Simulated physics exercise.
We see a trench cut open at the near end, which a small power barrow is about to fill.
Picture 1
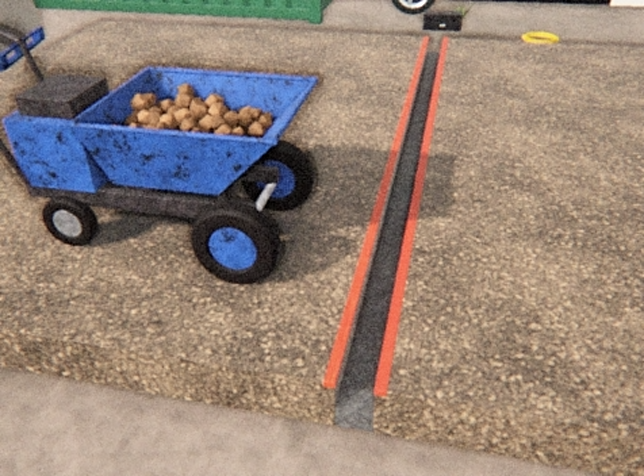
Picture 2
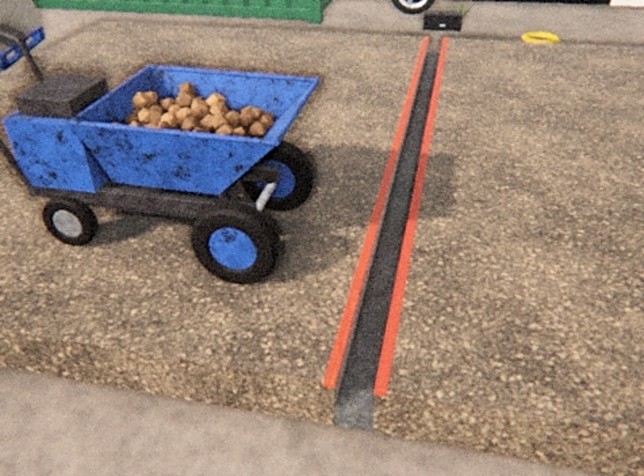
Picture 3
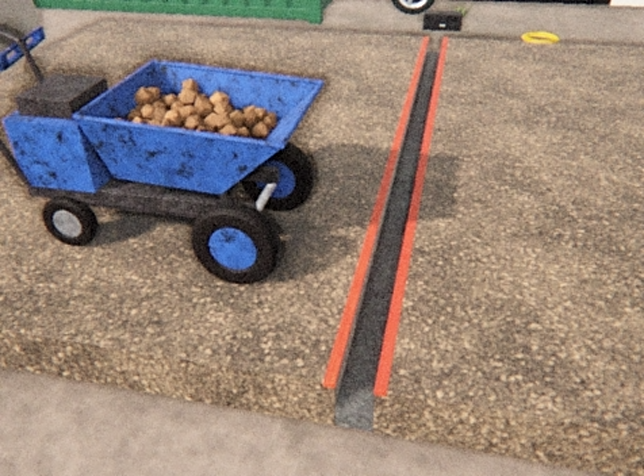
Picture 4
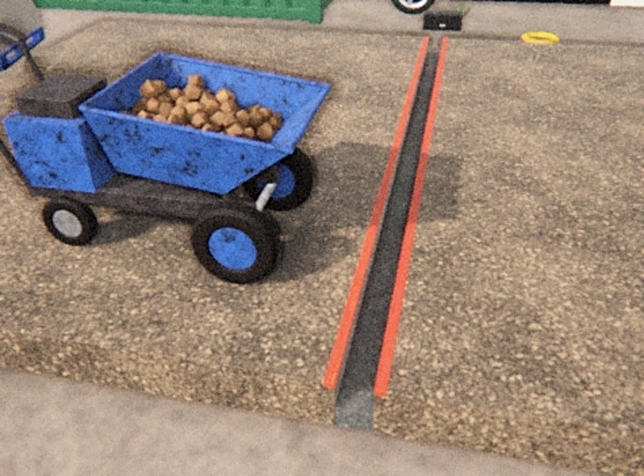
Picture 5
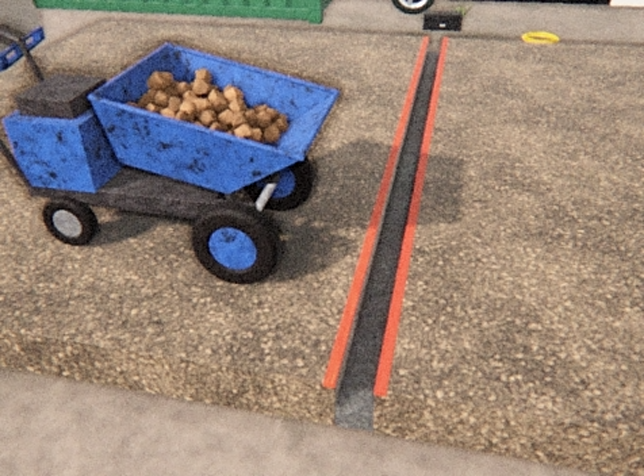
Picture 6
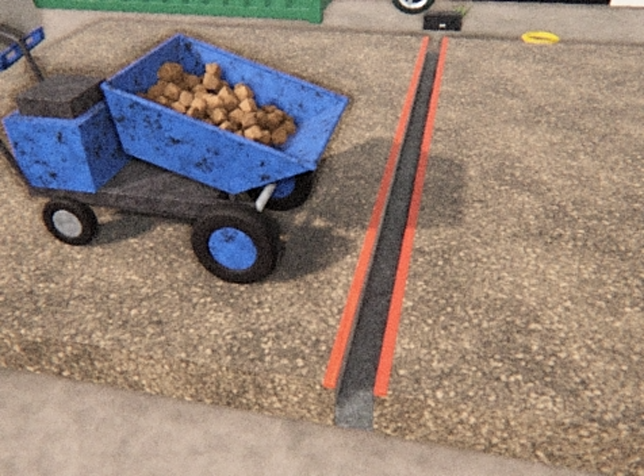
Blue power barrow loaded with brown clods standing left of a narrow red-edged trench, its skip gradually tilting towards the right.
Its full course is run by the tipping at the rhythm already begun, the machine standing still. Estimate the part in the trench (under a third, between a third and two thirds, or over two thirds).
Alright, so the trench is left with a middling share, one to two thirds.
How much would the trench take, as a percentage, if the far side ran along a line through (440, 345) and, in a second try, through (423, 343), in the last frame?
90 %, 80 %.
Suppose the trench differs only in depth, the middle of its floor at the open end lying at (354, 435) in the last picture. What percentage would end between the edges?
It works out to some 50 per cent.
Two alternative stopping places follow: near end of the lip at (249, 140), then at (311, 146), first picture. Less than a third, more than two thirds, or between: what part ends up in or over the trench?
Spot one gives between a third and two thirds, spot two gives under a third.
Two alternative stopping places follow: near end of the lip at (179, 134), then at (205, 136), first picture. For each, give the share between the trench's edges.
Result: Try 1 = 30 %, try 2 = 40 %.
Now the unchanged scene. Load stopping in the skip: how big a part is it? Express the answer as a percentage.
Estimate: Near 0 %.
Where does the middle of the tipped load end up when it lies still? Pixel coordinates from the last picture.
Last view, centre at rest - approx. (415, 254).
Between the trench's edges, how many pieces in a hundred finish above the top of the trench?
Roughly 25 percent.
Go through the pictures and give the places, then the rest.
In the first frame, lip of the skip at (274, 142), level; top of the load at (184, 118), clay clods; first edge of the trench at (344, 331); far edge at (391, 338), the trench under half as wide as the skip, and about as deep as wide.
In the second frame, lip of the skip at (276, 143), level; top of the load at (185, 117).
In the third frame, lip of the skip at (281, 146), tipped barely; top of the load at (185, 114).
In the fourth frame, lip of the skip at (290, 151), tipped a little; top of the load at (191, 110).
In the fifth frame, lip of the skip at (301, 158), tipped a little; top of the load at (176, 111).
In the sixth frame, lip of the skip at (313, 167), tipped clearly; top of the load at (173, 93); first edge of the trench at (344, 331); far edge at (391, 338).
Soon after the last picture, skip tipped steeply; all in the skip.
A little later, skip tipped steeply; about two thirds in the skip; a small part in or heaped over the trench; about a quarter beyond it; a small part falling.
Later still, skip tipped right over; a stray few in the skip; a stray few short of the trench; about a third in or heaped over the trench; about half beyond it.
At rest, skip tipped right over; a stray few short of the trench; about a third in or heaped over the trench; about half beyond it.
